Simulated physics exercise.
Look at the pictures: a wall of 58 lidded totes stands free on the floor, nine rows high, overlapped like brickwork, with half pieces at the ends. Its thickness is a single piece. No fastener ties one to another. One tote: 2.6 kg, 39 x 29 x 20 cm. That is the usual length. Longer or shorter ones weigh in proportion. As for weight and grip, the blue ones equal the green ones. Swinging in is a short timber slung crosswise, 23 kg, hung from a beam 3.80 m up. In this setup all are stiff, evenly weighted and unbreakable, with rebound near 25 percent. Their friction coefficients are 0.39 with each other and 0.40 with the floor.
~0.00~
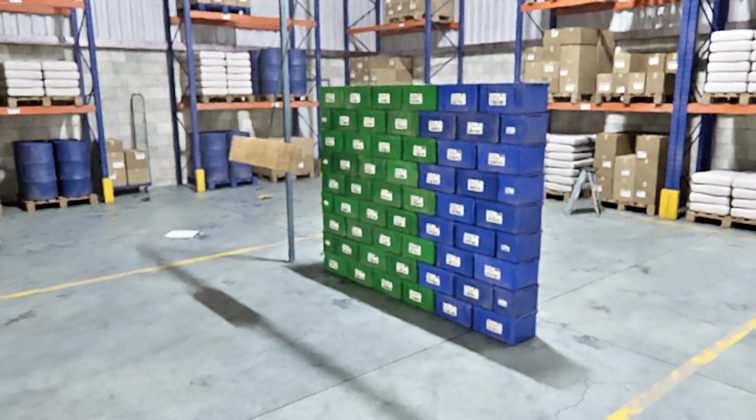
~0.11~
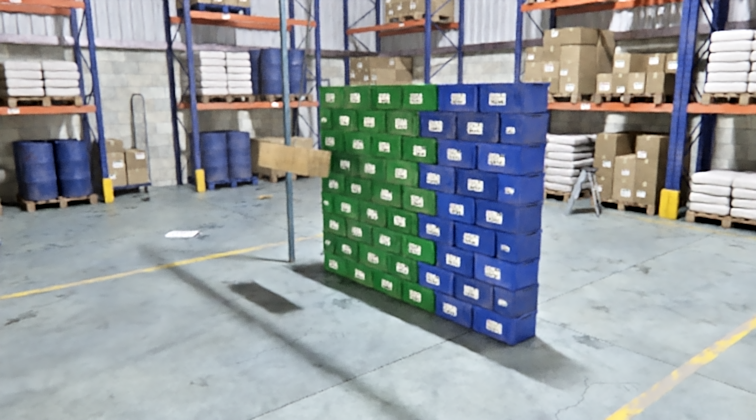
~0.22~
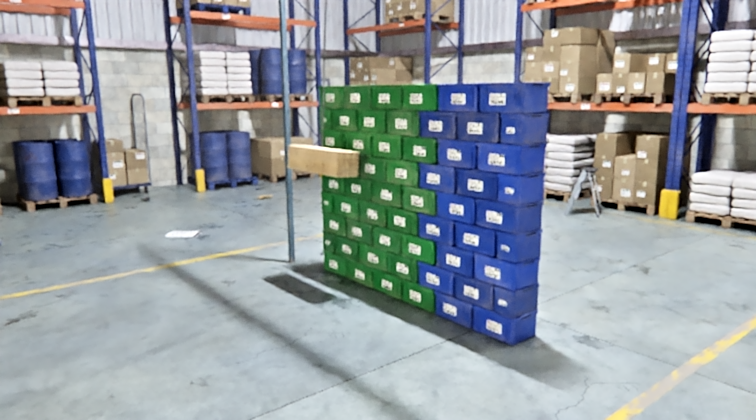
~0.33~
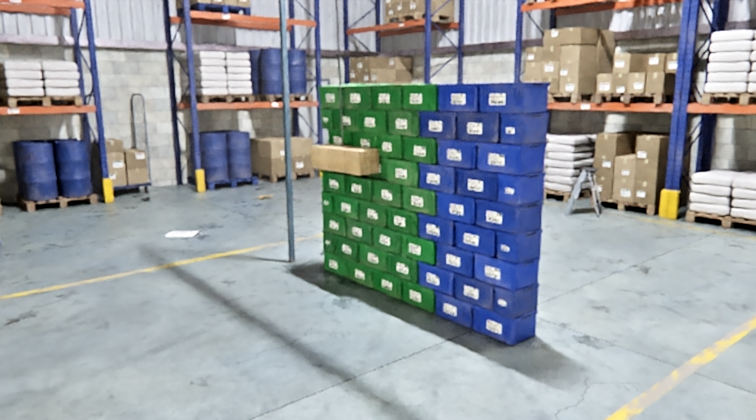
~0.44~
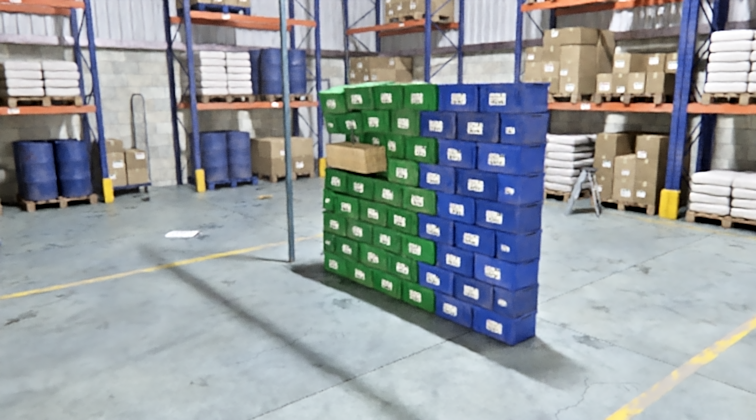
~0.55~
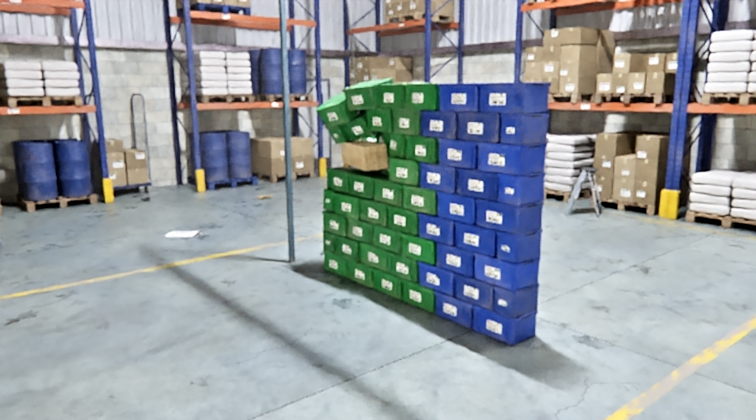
In this clip, a suspended timber swings in from the left toward a freestanding wall of green and blue totes in a warehouse, strikes the green side, and pushes into it as the upper-left totes shift, tilt and separate.
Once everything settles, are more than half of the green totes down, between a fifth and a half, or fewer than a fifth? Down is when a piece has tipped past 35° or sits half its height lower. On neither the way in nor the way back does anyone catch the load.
Between a fifth and a half are down.
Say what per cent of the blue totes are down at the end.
The blue group ends with 0% down.
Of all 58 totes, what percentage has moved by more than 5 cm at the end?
It comes to 30 percent shifted.
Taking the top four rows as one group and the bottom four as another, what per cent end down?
From above it's 50%, from below it's 0%.
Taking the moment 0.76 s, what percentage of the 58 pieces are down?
It's 10 percent at that point.
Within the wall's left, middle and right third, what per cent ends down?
The left third ends at 50 per cent, the middle at 30 per cent and the right at 0 per cent.
After 0.76 s, line 11° past plumb; 5 of the 36 green totes down (5 of 58 in all colours); top green tote 59° from how it stood, 36 cm lower.
After 1.28 s, line 10° past plumb; 7 of the 36 green totes down (7 of 58 in all colours); top green tote 74° from how it stood, 1.36 m lower.
After 1.80 s, line plumb; 14 of the 36 green totes down (14 of 58 in all colours); top green tote on its side.
After 3.00 s, line 7° before plumb; 14 of the 36 green totes down (14 of 58 in all colours); top green tote on its side.
In the end (4.0 s), line 7° past plumb; 15 of the 36 green totes down (15 of 58 in all colours); top green tote on its side; top blue tote unmoved. That is 42 per cent. From the last view, middles, top green tote near (275, 235), top blue tote near (513, 98).
